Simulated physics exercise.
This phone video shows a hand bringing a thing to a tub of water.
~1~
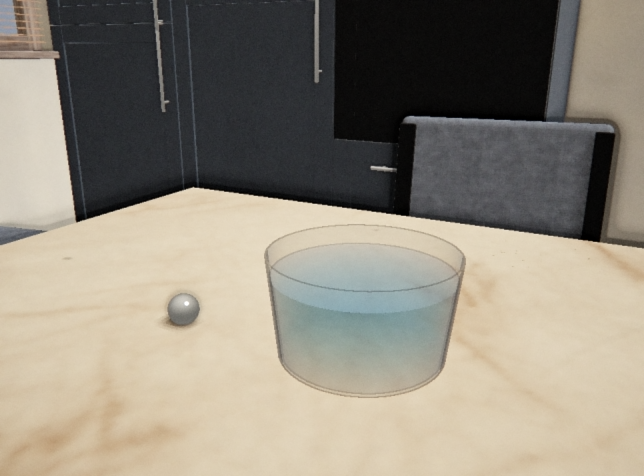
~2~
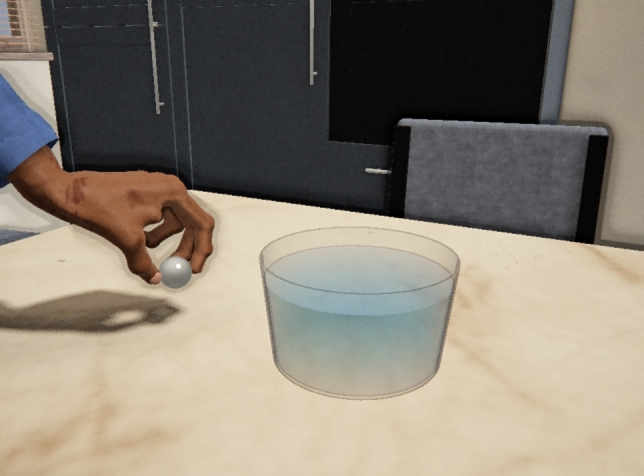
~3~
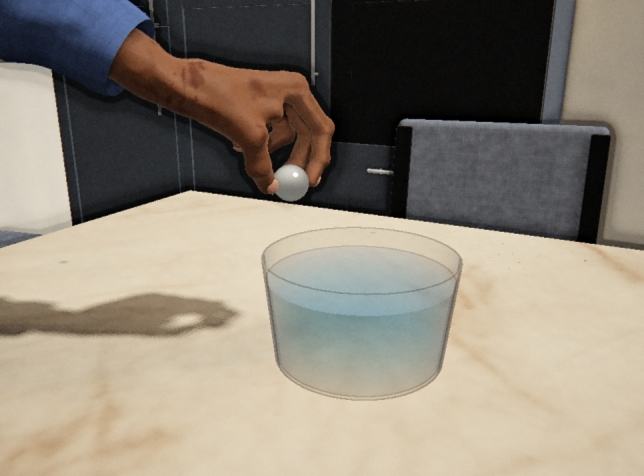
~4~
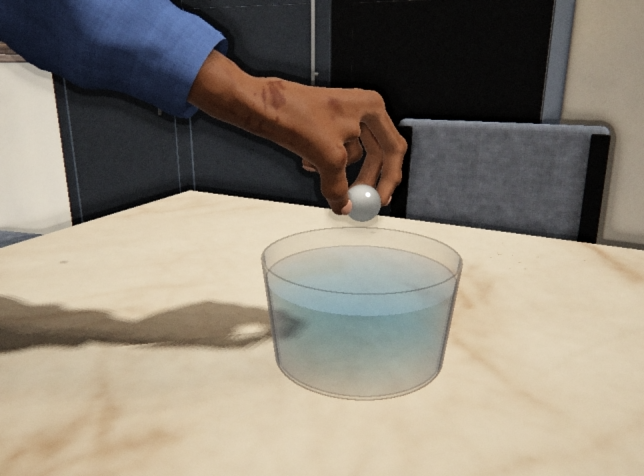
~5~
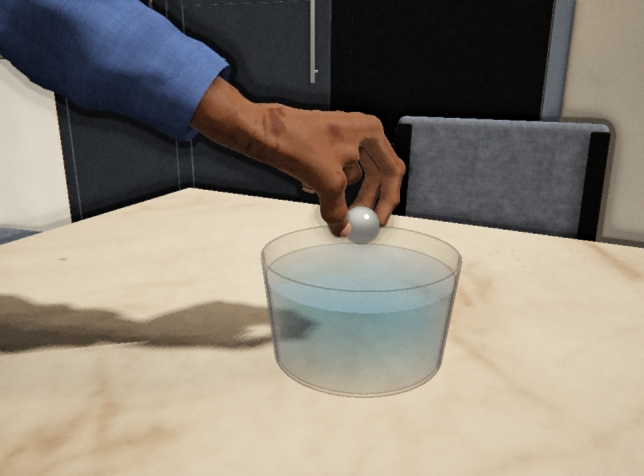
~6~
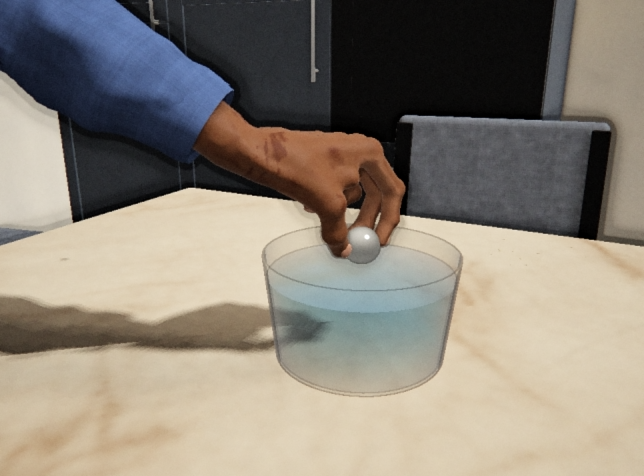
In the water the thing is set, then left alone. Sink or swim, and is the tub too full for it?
What you'd see is that the thing drops down while the tub holds everything.
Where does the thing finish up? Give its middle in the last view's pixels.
Its centre settles around (359, 331).
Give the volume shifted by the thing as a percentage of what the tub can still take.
Some 0 per cent.
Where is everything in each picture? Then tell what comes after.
The steel ball lies on the top at (184, 309); tub (362, 301) about three quarters full, in the first frame.
A hand picks up the steel ball at (176, 273); tub about three quarters full, surface at (358, 276), in the second frame.
The steel ball is carried over at (291, 184); tub (360, 304) about three quarters full, in the third frame.
The steel ball is above the tub at (362, 203); tub about three quarters full, surface at (360, 276), in the fourth frame.
The steel ball comes down at (361, 225); tub (359, 301) about three quarters full, in the fifth frame.
The steel ball is just over the surface at (362, 245); tub about three quarters full, surface at (361, 273), in the sixth frame.
Next, the steel ball enters the water; the tub is about three quarters full.
After that, the steel ball goes on down; the tub is about three quarters full.
Finally, the steel ball has sunk; the tub is about three quarters full; the top is dry.
